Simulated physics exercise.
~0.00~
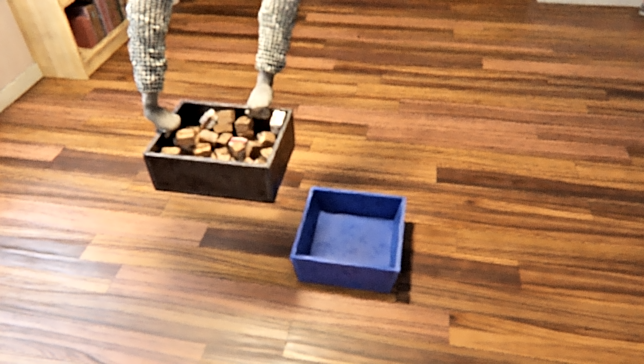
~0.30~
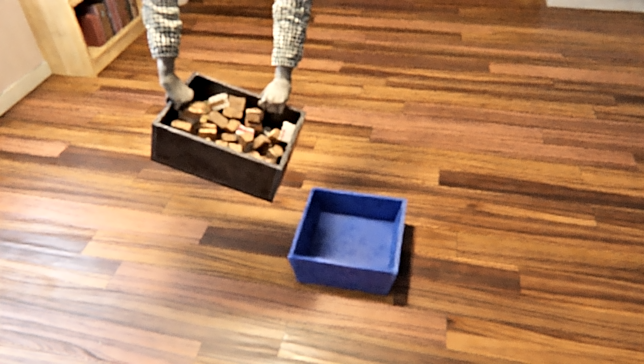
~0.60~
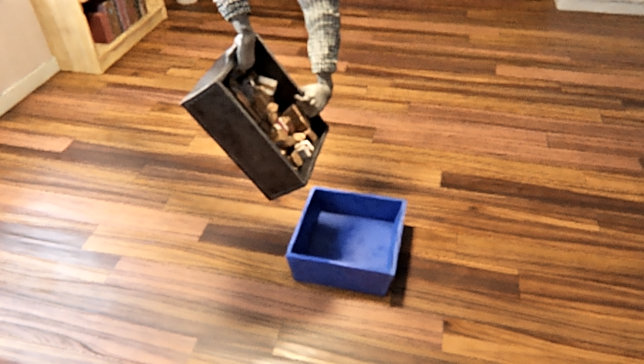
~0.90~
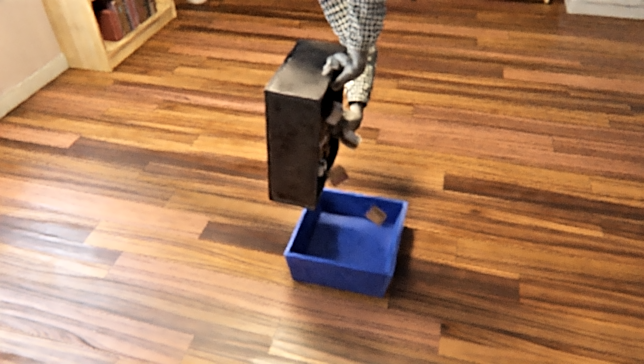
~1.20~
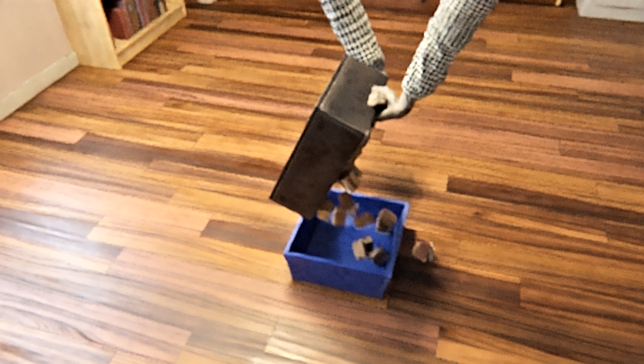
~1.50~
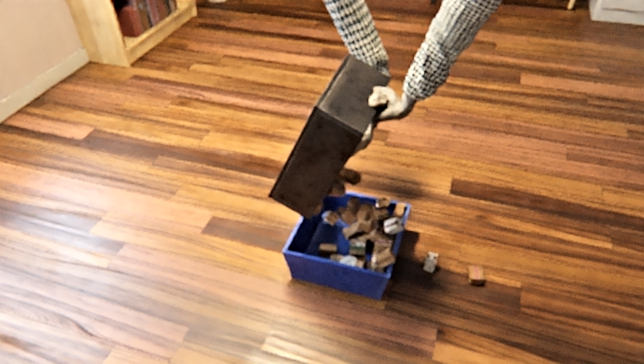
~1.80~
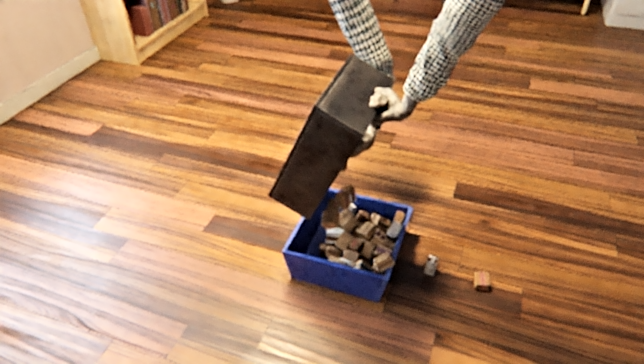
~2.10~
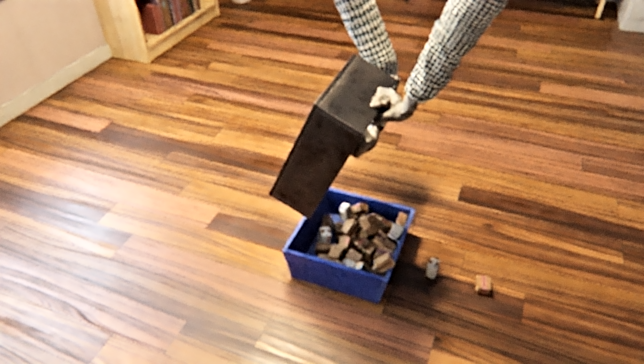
A black box tips in two hands, pouring blocks into a blue tub, two landing outside.
